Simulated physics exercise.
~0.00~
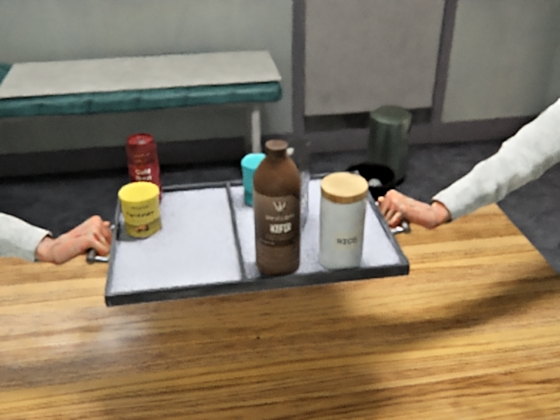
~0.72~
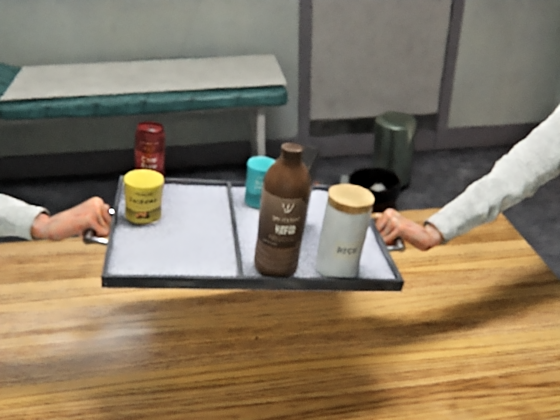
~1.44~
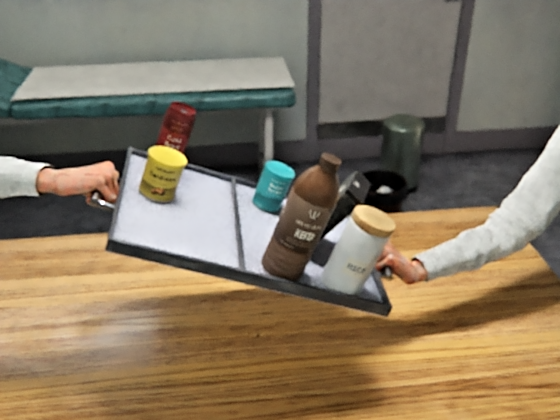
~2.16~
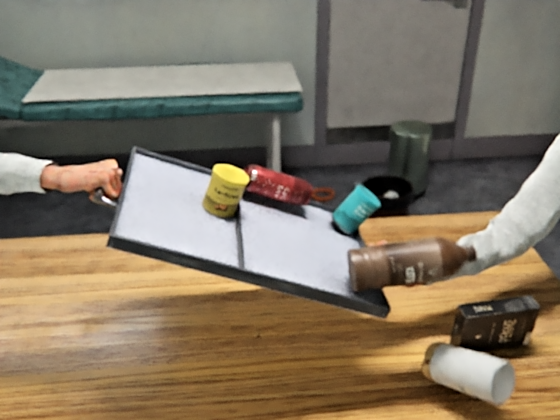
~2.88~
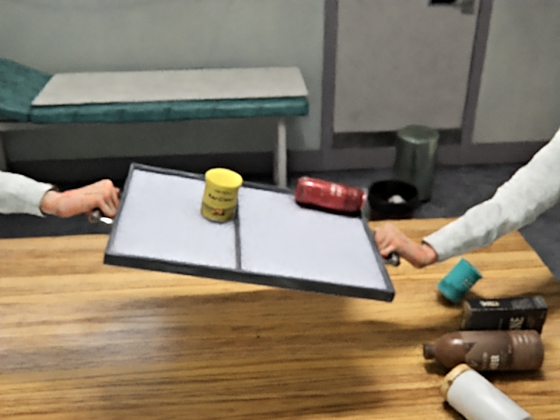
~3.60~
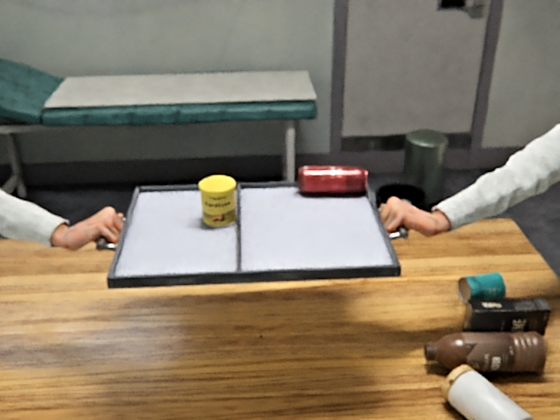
In a clinic-like room, two hands tipping a loaded tray rightward, four items sliding onto the table, yellow tin and toppled red can remaining.
